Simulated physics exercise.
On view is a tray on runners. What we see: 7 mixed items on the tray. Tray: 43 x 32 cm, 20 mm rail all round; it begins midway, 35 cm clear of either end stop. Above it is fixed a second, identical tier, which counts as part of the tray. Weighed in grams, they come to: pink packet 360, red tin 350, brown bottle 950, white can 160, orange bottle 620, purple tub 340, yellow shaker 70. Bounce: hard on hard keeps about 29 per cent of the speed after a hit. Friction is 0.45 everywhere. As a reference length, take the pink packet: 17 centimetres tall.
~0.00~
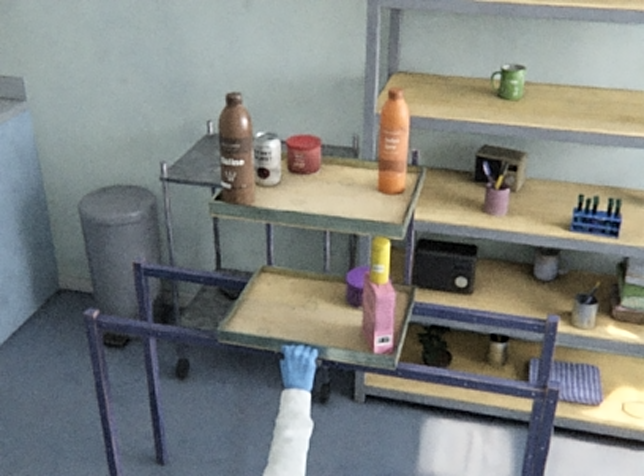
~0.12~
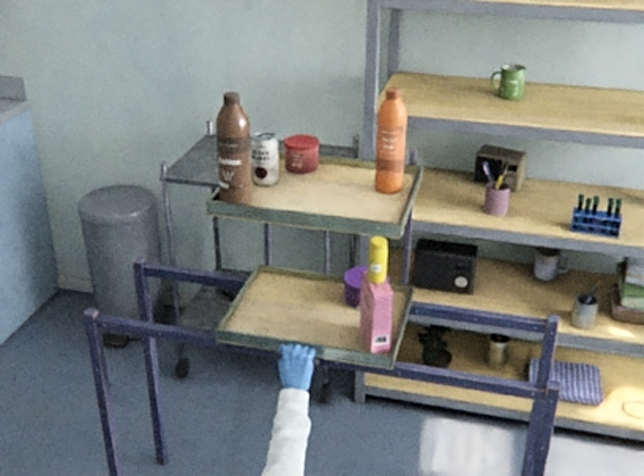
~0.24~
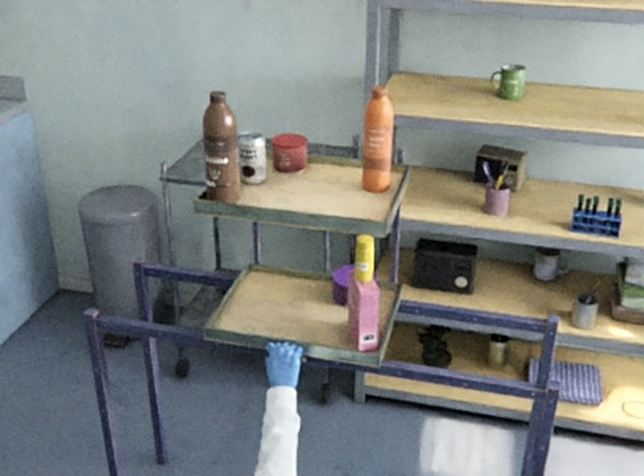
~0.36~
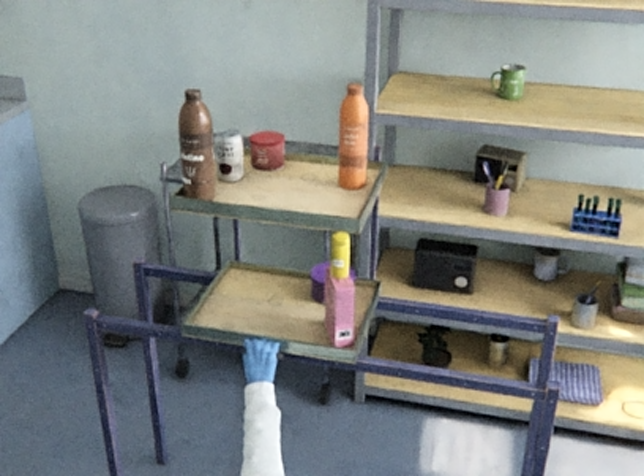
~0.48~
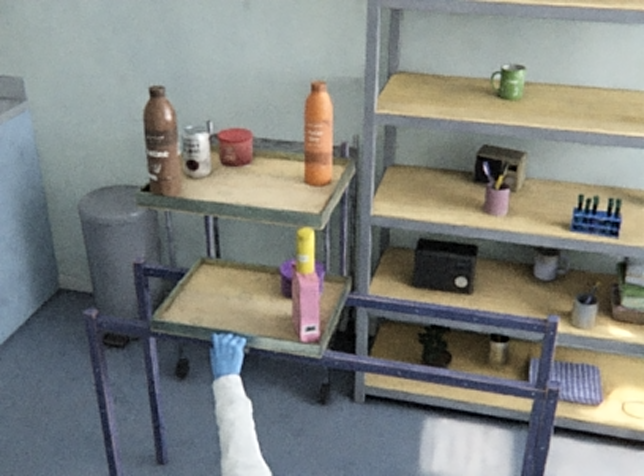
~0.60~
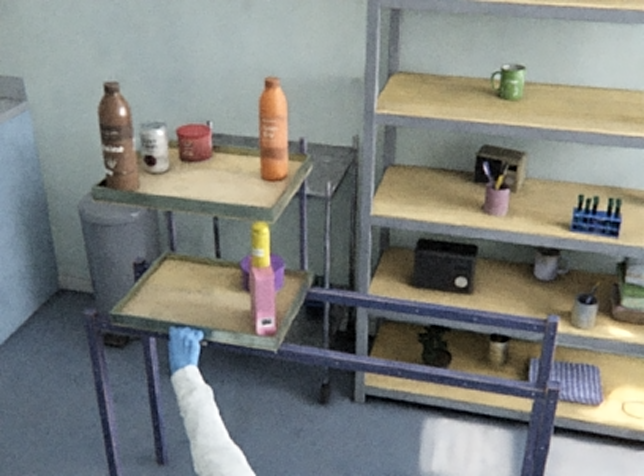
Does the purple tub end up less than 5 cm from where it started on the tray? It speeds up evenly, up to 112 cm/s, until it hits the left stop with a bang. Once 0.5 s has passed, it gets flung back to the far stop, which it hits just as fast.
Yes.
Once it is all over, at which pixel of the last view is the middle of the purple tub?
It stops at about (502, 307).
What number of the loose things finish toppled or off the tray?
That gives 5.
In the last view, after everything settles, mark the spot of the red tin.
Around (454, 171).
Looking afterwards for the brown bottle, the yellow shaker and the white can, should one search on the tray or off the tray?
Outcome: The brown bottle departs its support; the yellow shaker departs its support; the white can departs its support.
After 1.20 s, tray has slid 35 cm left; brown bottle, white can and yellow shaker now off the tray; purple tub slid 13 cm near (200, 265); pink packet on its side.
After 2.00 s, tray has slid 3 cm left; purple tub slid 13 cm near (310, 281); pink packet on its side; orange bottle on its side.
At rest (4.6 s), off the tray, brown bottle, white can and yellow shaker; tipped over on the tray, pink packet and orange bottle; the other 2 in place, give or take 5 cm. Seen from the same camera at the end, purple tub near (502, 307).
